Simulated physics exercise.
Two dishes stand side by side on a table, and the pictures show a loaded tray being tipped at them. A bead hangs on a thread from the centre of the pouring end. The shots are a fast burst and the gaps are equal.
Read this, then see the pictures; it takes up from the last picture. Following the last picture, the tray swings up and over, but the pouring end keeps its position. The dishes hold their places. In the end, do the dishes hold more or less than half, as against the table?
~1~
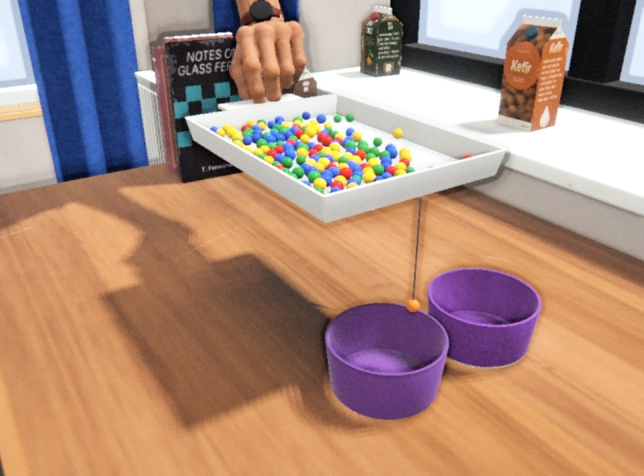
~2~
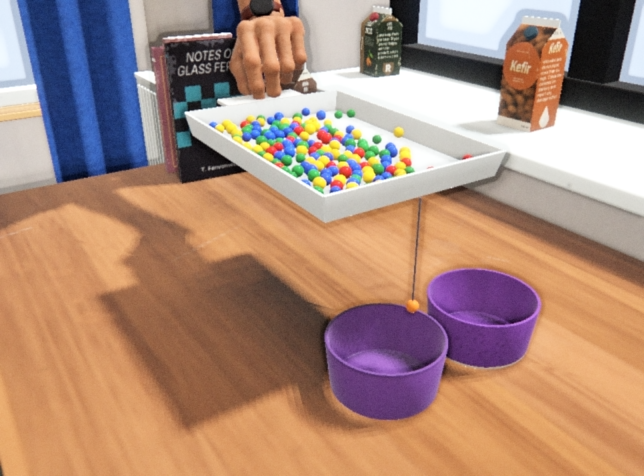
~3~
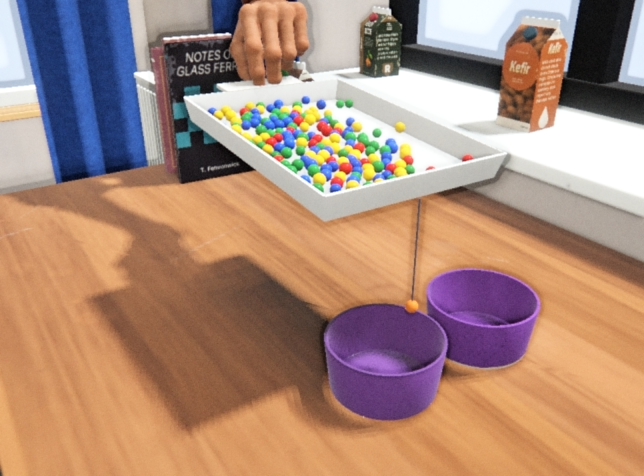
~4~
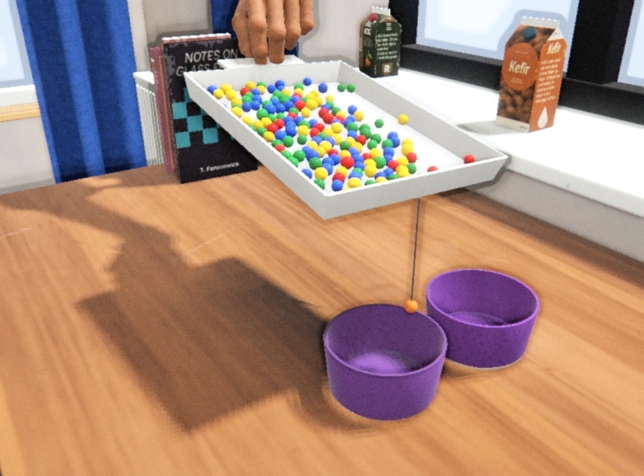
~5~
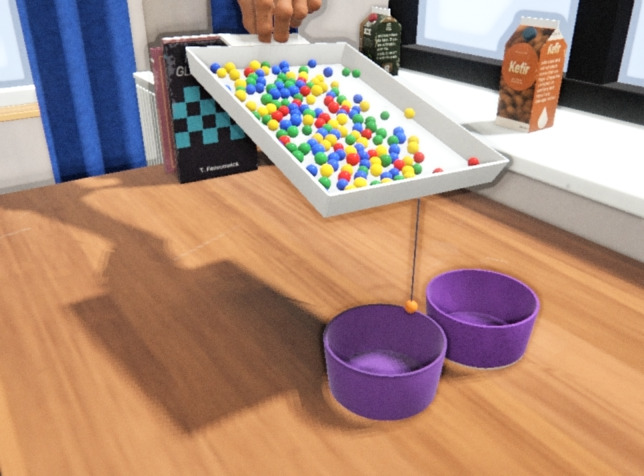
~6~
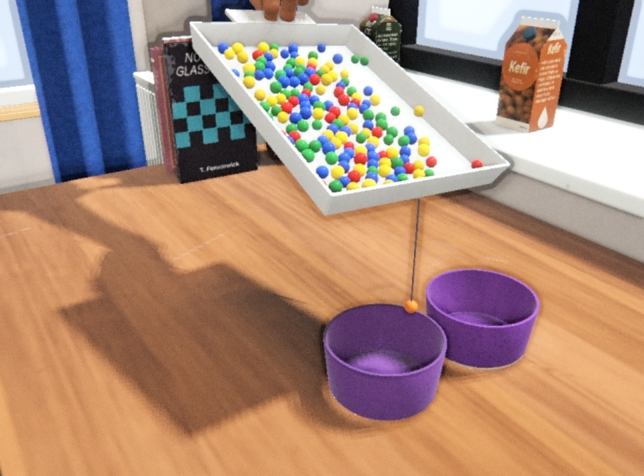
I expect the catch to be short of a majority.
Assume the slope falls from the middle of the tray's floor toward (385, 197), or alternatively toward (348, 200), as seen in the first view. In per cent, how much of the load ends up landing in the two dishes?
Lab note: Try one about 20 %, try two 20 %.
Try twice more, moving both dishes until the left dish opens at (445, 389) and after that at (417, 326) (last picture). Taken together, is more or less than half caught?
For the earlier try a larger portion is kept, for the later one a smaller portion.
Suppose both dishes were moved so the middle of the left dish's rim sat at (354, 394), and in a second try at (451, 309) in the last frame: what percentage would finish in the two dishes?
First placement: Some 50 %; second placement: Some 40 %.
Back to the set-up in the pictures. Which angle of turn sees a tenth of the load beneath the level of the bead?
Around 70° at that moment.
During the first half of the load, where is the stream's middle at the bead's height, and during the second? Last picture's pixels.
First roughly (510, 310), then roughly (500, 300).
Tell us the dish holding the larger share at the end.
That would be the rightward one.
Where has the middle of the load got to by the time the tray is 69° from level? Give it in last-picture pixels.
The load's middle is around (456, 177).
Soon, tray tipped steeply; most on the tray; a stray few in the right dish; a stray few outside both; about a quarter in the air.
A while on, tray tipped past a quarter turn; a small part on the tray; a stray few in the left dish; about a quarter in the right dish; about half outside both; a small part in the air.
Towards the end, tray tipped past a quarter turn; a stray few in the left dish; about a third in the right dish; about two thirds outside both.
Finally, tray tipped past a quarter turn; a stray few in the left dish; about a third in the right dish; about two thirds outside both.
